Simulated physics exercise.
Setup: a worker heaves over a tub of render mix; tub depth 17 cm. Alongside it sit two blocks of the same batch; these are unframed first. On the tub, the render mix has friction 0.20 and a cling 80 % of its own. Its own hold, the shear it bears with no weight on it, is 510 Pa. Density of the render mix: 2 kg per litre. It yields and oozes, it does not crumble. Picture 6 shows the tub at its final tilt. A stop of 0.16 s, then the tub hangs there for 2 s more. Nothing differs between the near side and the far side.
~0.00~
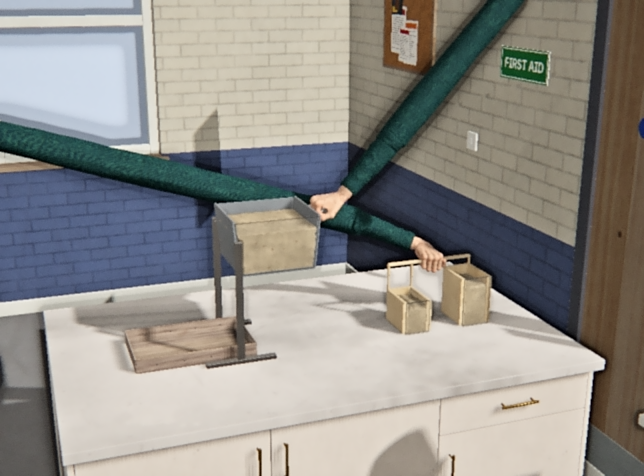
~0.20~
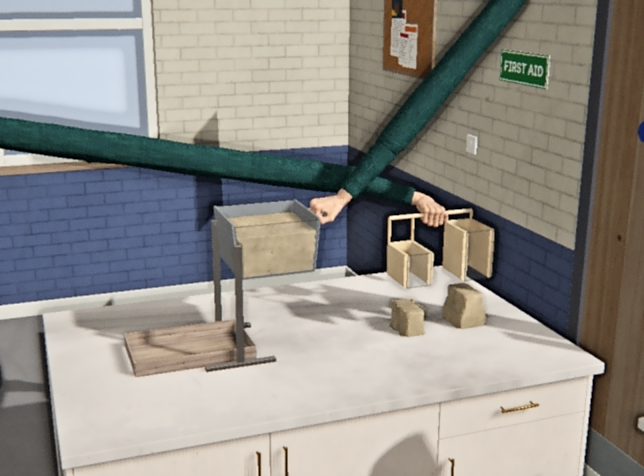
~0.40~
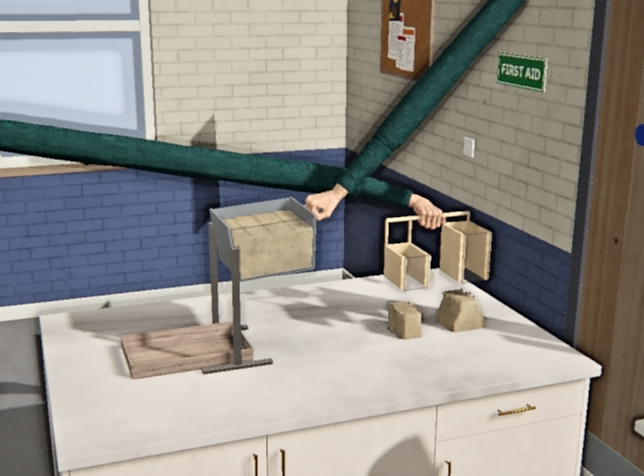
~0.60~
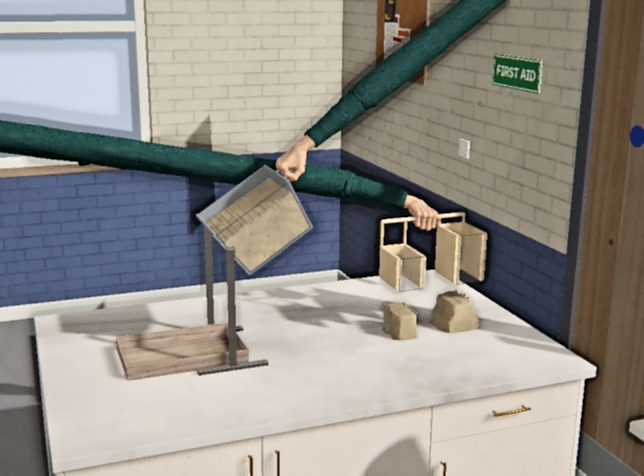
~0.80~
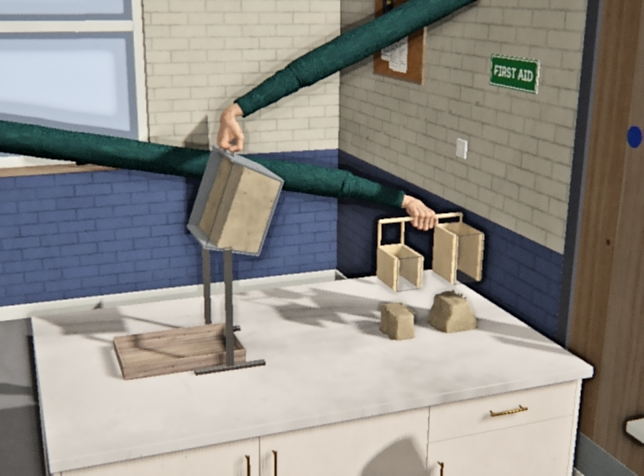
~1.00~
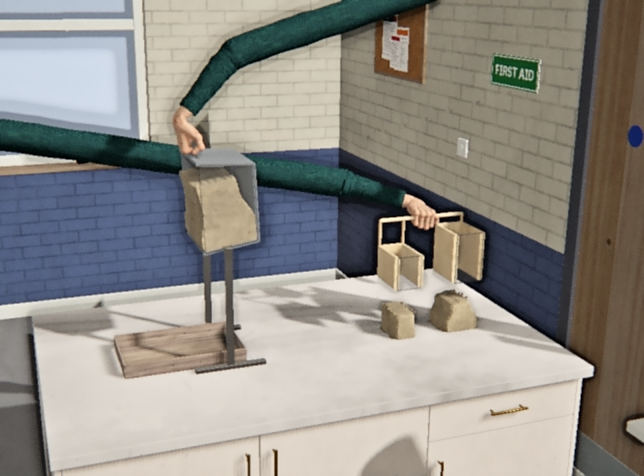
At first, one green-sleeved hand grips a grey tub of tan mix on a stand while another lifts two joined wooden moulds off two small blocks. The right block sags a little lower, then the first hand swings the tub leftward onto its side, and the mix bulges at the open face.
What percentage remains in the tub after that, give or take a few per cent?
35 %.
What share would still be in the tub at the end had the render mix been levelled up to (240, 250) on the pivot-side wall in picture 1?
I'd put it close to 50 in a hundred.
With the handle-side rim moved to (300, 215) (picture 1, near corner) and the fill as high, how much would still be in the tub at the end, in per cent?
The tub would end up holding some 40 % of it.
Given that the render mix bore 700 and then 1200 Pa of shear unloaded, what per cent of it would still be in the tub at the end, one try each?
In turn about 35 %, 40 %.
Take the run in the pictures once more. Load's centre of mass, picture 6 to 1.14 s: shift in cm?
Roughly 9 cm.
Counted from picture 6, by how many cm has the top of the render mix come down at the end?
The top ends up some 14 cm below its level in the last picture.
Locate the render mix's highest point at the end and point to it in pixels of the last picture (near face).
Highest point: Approx. (232, 223).
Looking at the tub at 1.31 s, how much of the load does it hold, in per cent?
About 35 %.
After 1.14 s, the tub is at 93 degrees and holds 53 %.
After 1.31 s, the tub is at 93 degrees and holds 36 %.
After 1.48 s, the tub is at 93 degrees and holds 35 %.
After 1.65 s, the tub is at 93 degrees and holds 35 %.
After 3.00 s, the tub is at 93 degrees and holds 35 %.
